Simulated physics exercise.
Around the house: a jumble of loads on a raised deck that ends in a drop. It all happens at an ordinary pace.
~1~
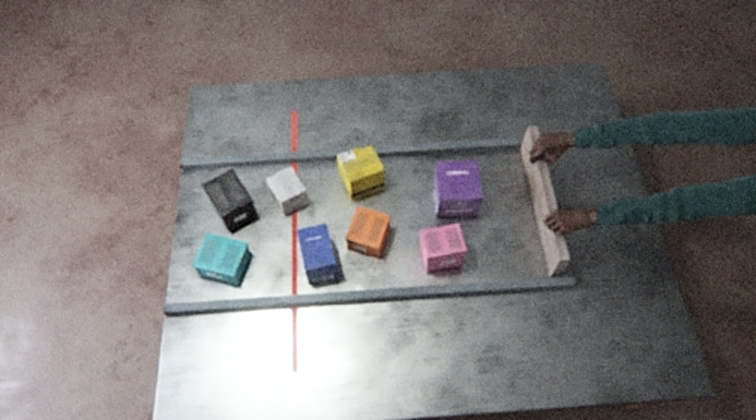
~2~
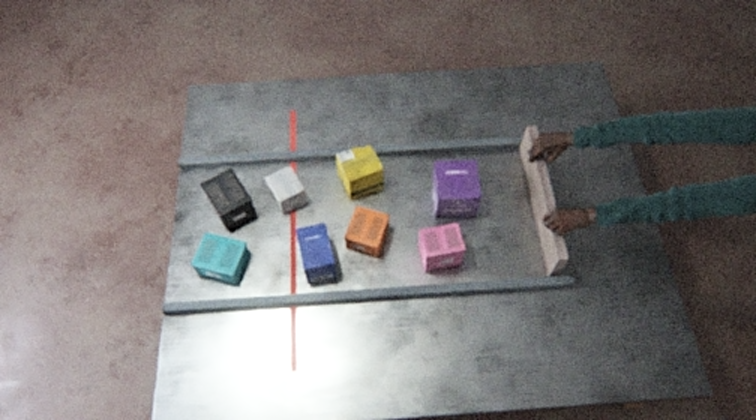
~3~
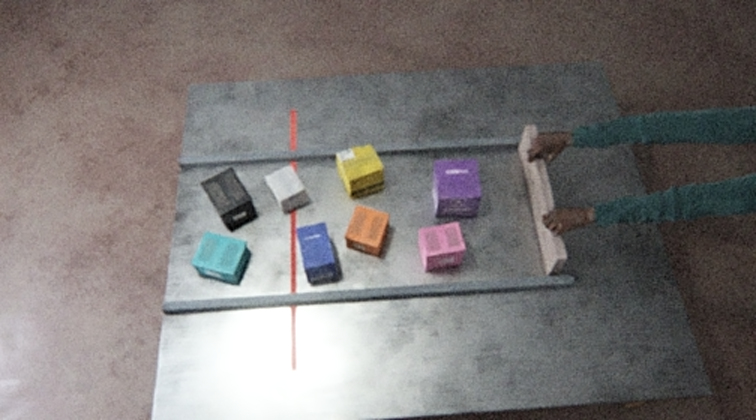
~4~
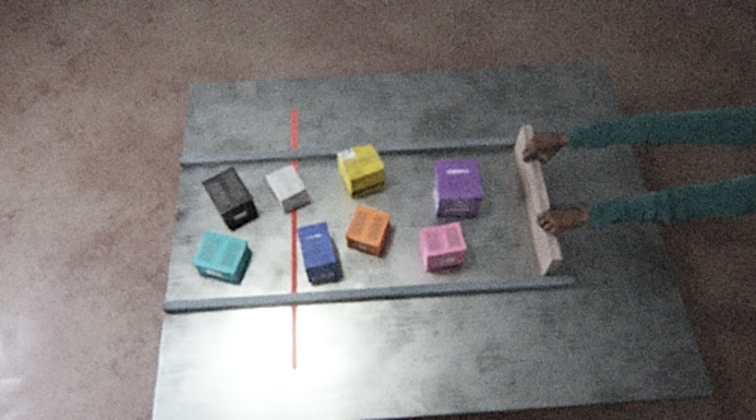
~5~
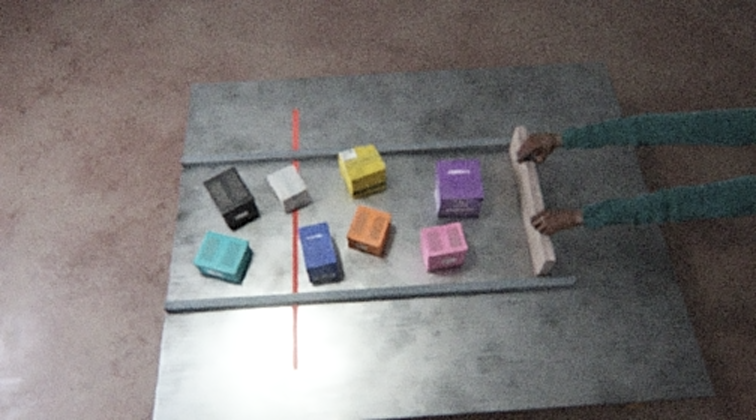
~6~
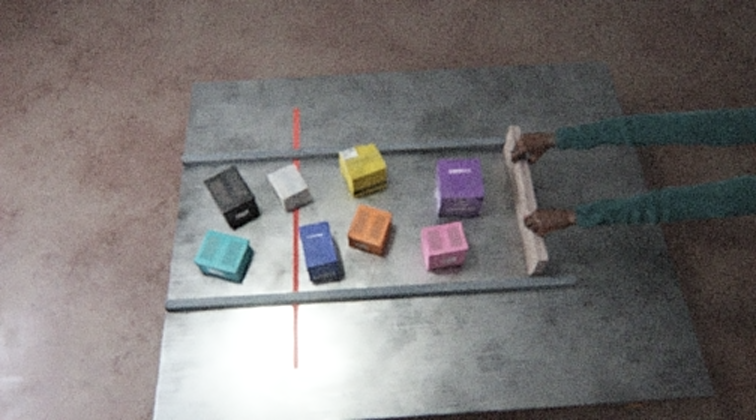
A pale plank, held upright by two hands reaching in from the right, starts at the right end of a grey board and slides slowly a short way left, nearing the purple and pink boxes without touching them. The eight coloured boxes, scattered between two rails around a red line, stay in place.
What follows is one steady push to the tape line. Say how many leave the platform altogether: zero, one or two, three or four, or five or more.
The number that fall off is zero.
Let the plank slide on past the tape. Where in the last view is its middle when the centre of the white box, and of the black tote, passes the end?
For the white box at (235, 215), for the black tote at (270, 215).
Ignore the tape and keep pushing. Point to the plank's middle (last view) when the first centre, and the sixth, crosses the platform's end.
About (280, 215), then (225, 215).
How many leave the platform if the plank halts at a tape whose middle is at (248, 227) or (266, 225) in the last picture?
Down on the ground: 2 and 2.
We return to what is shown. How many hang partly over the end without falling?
Overhanging: 1.
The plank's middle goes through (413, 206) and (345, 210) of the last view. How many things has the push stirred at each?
By then 4, and 7.
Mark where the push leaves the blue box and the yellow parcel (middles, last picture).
The blue box stops around (224, 270); the yellow parcel around (235, 171).
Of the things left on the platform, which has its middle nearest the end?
It is the turquoise tote.
Early on, none off yet; turquoise tote at rest near (224, 256); black tote at rest near (232, 198); white box at rest near (290, 188).
A while later, none off yet; turquoise tote at rest near (224, 256); black tote at rest near (232, 198); white box travelled a little near (282, 191).
Finally, the number that fall off is zero.
